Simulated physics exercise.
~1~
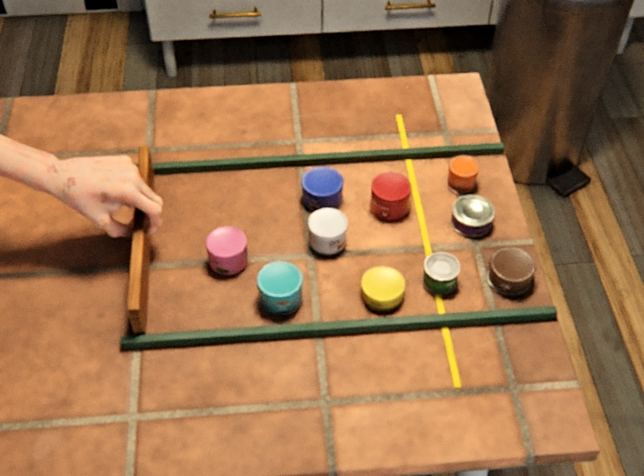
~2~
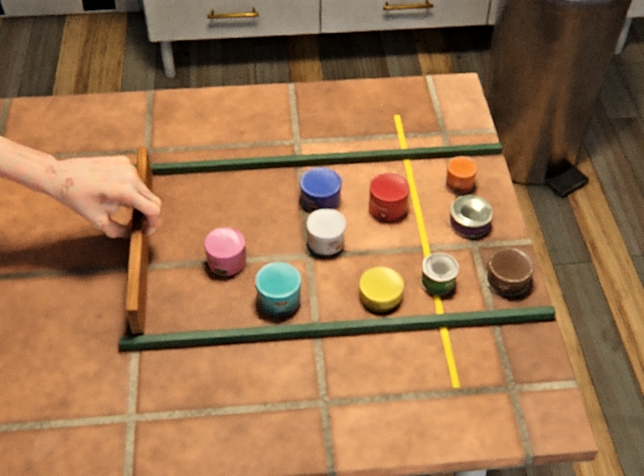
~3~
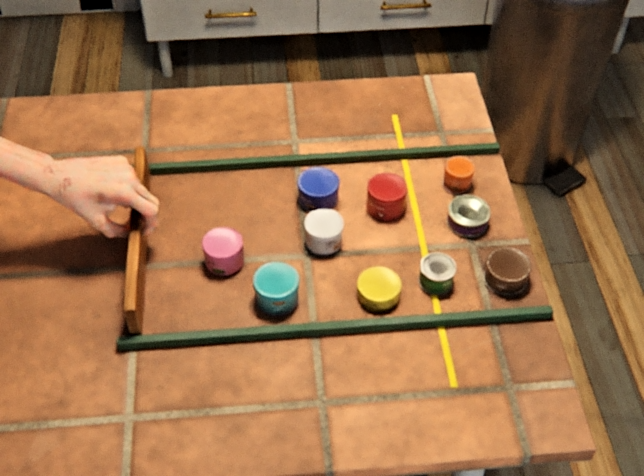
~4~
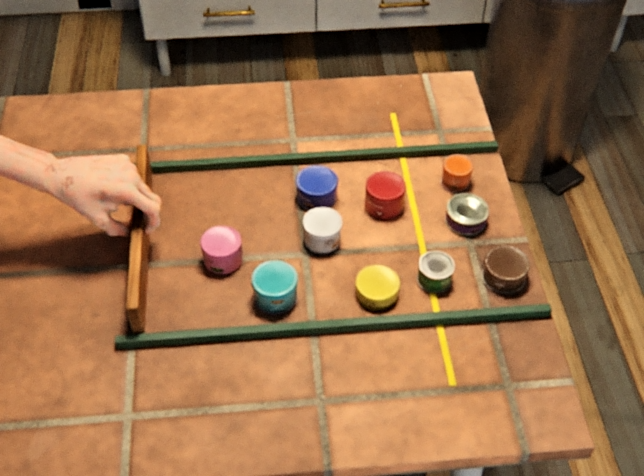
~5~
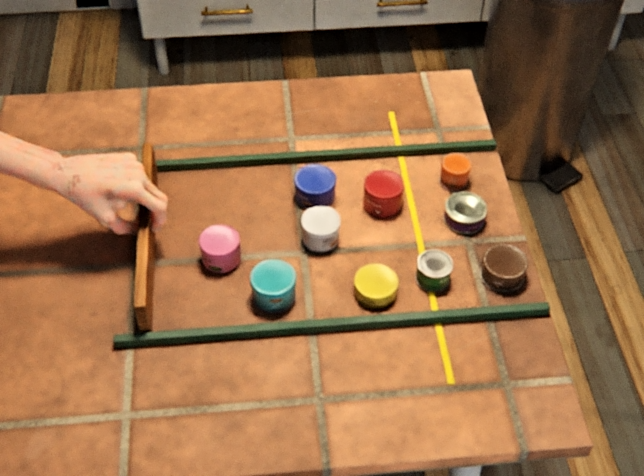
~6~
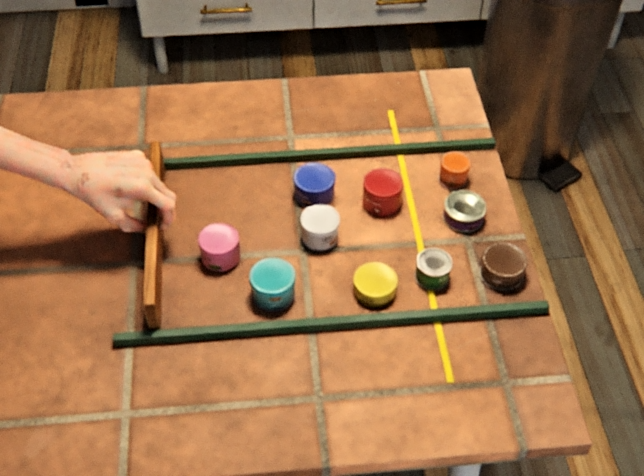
At the start, ten small colourful containers sit scattered between two green rails on a tiled tabletop, with a yellow strip crossing toward the right. A hand grips an upright wooden board at the left, stays nearly still, then slides it slightly rightward, while the containers remain in place.
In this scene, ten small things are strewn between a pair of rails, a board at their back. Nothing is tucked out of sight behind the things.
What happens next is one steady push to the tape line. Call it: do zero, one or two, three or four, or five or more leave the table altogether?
Zero.
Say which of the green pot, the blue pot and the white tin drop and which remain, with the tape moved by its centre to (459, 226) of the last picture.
Green pot stays put, blue pot stays put, white tin stays put.
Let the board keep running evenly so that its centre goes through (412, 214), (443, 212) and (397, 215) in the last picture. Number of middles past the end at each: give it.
Respectively, 0, 1 and 0.
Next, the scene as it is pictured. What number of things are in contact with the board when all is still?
Tally at the end: 4.
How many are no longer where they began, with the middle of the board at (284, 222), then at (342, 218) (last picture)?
The counts are 3 and 7.
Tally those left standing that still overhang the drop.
I'd say 1 of them.
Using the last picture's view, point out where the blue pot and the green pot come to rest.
You'll see the blue pot at (428, 177), with the green pot at (476, 253).
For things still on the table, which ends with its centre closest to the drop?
It's the brown tin that ends nearest.
Early on, none off yet; brown tin at rest near (503, 267); purple tin at rest near (464, 212); orange tin at rest near (454, 171).
Finally, the number that fall off is zero.
